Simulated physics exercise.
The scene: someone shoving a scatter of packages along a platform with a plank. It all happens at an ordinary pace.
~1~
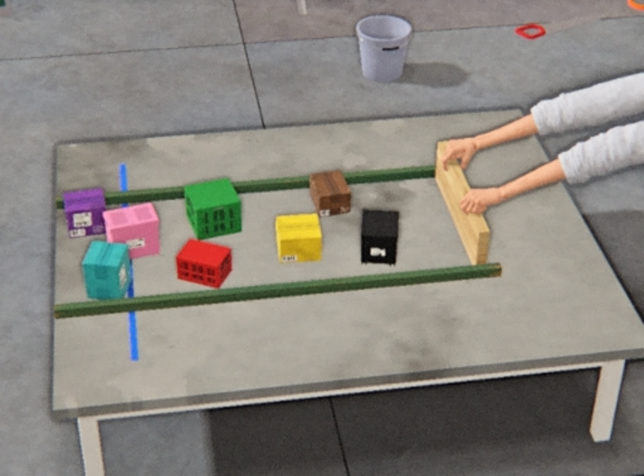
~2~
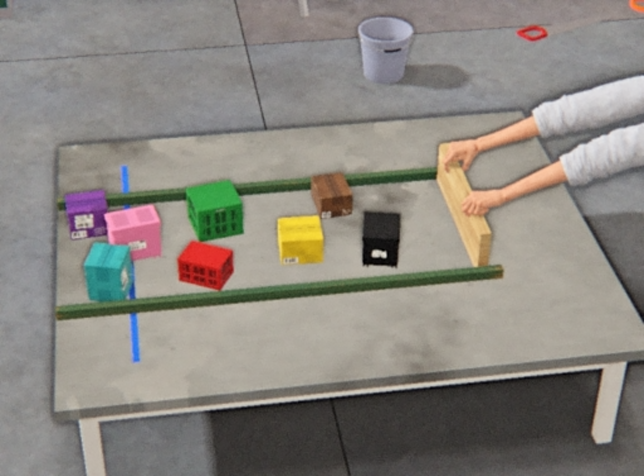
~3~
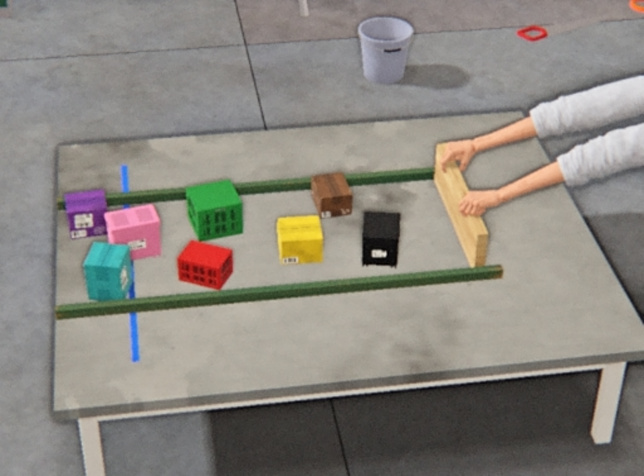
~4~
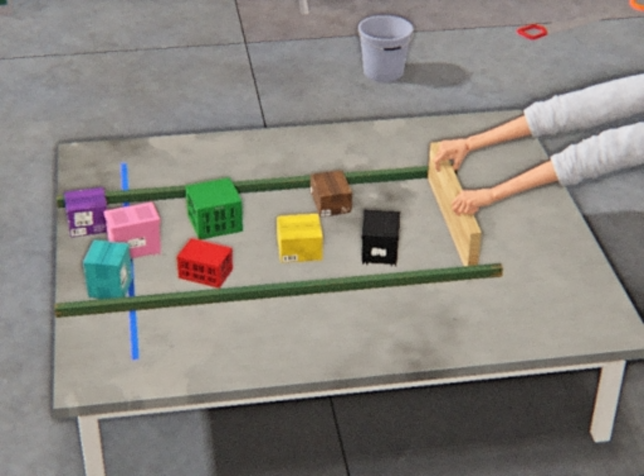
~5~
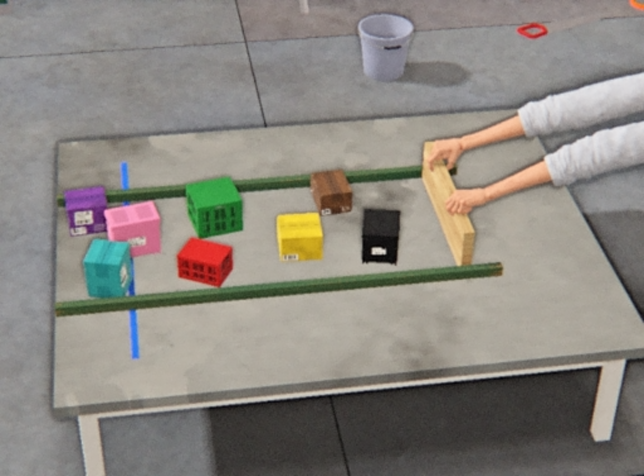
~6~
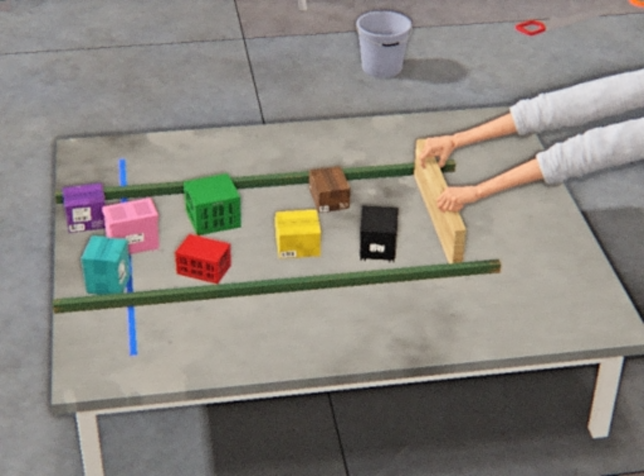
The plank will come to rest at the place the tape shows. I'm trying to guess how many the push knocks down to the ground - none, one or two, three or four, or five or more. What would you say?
Three, or at most four, fall.
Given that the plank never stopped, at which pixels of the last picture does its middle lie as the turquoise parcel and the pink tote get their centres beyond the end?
I reckon its middle sits around (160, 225) and then around (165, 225).
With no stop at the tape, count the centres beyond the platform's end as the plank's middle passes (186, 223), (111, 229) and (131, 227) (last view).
First 0, next 6, last 3.
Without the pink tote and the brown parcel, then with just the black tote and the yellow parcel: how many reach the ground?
The number is 1 for the first case and 1 for the second.
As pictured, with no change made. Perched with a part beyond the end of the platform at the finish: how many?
The number is 3.
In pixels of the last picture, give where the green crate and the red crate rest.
Roughly (67, 215); the other one roughly (67, 284).
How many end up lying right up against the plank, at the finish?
The answer is 2.
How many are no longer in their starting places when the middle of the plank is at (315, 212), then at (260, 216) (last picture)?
By then 3, and 5.
Soon after, none off yet; purple parcel at rest near (85, 208); turquoise parcel at rest near (107, 266); pink tote at rest near (132, 229).
Then, none off yet; purple parcel moving near (82, 208); turquoise parcel moved a little near (86, 269); pink tote moved about its own width near (81, 233).
At rest, the number that fall off is three or four; fallen, pink tote, turquoise parcel and purple parcel.
